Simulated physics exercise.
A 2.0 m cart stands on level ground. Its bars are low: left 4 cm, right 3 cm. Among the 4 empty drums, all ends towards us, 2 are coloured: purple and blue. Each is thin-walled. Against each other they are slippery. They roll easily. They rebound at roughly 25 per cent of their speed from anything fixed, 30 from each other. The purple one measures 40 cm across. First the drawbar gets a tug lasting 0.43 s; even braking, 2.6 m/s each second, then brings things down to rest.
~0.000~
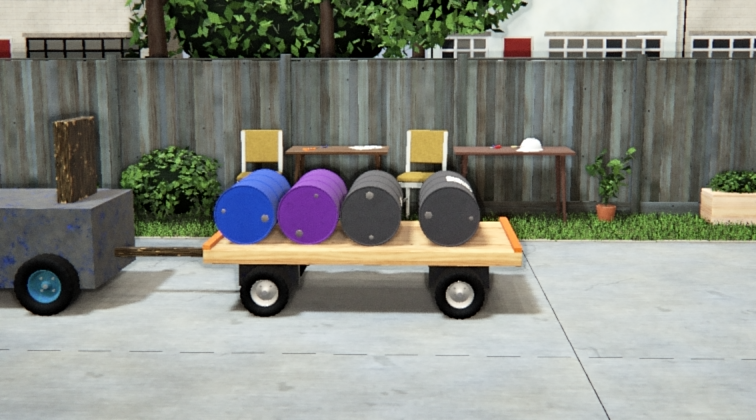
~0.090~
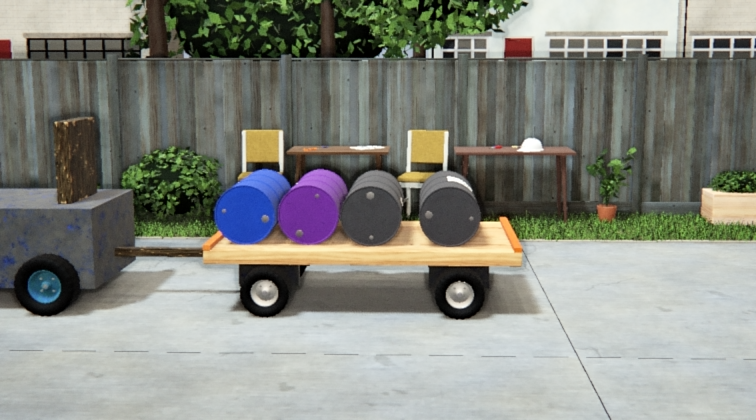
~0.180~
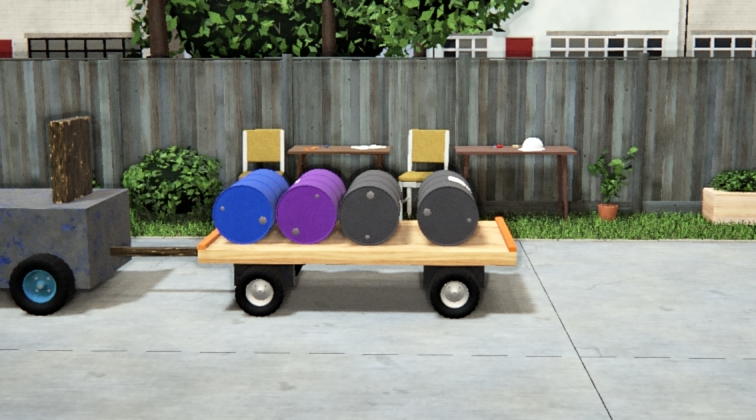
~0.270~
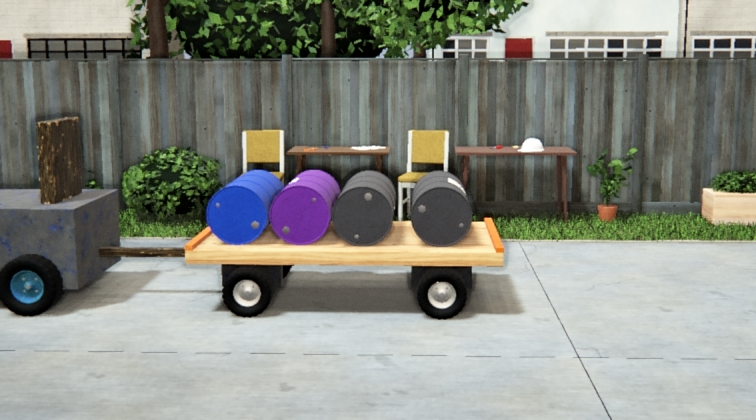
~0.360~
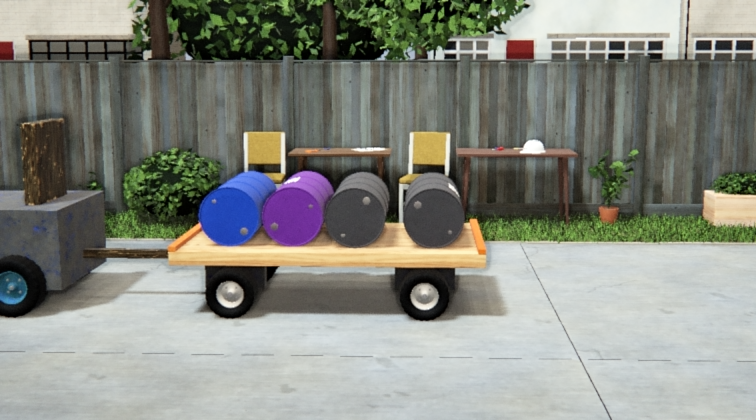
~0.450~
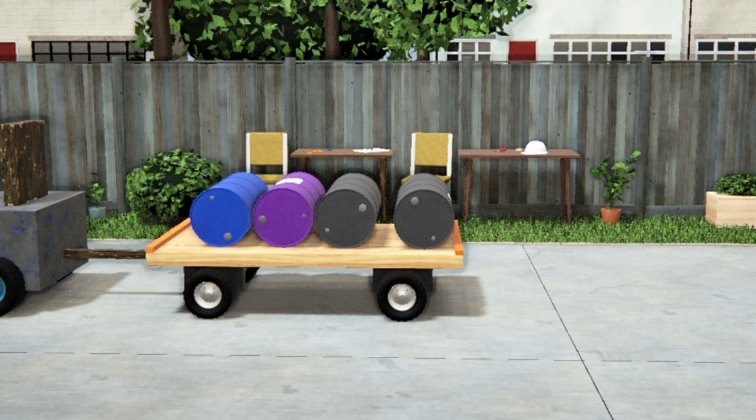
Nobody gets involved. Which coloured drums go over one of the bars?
Purple: Stays put; blue: Stays put.
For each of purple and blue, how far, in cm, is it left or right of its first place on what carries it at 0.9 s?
Purple has gone 55 cm to the right and blue 55 cm to the right.
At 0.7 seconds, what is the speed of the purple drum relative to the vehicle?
Near 0.8 m/s at that time.
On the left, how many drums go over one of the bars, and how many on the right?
0 left, 0 right.
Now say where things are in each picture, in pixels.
In the first picture, purple (307, 216), blue (244, 215); left bar at (206, 248); cart at rest; 4 of the 4 make up the bottom layer on the deck.
In the second picture, purple (308, 216), blue (244, 215); left bar at (206, 248); cart moving left at 0.2 m/s.
In the third picture, purple (306, 215), blue (243, 215); left bar at (201, 247); cart moving left at 0.7 m/s.
In the fourth picture, purple (299, 216), blue (236, 216); left bar at (189, 248); cart moving left at 1.1 m/s.
In the fifth picture, purple (292, 218), blue (229, 217); left bar at (171, 249); cart moving left at 1.6 m/s.
In the sixth picture, purple (282, 218), blue (219, 218); left bar at (149, 250); cart moving left at 2.0 m/s.
By 0.7 s, purple is on the deck, 90 cm from the right bar, rolling right along the cart; blue is on the deck, 65 cm from the left bar, rolling right along the cart; 0 of 4 are off.
By 0.9 s, purple is on the deck, 75 cm from the right bar, rolling right along the cart; blue is on the deck, 75 cm from the left bar, rolling right along the cart; 0 of 4 are off.
By 2.0 s, purple is on the deck, 95 cm from the right bar, rolling left along the cart; blue is on the deck, 60 cm from the left bar, rolling left along the cart; 0 of 4 are off.
Finally (4.0 s), purple is on the deck, 70 cm from the left bar; blue is on the deck, 30 cm from the left bar; 0 of 4 are off.
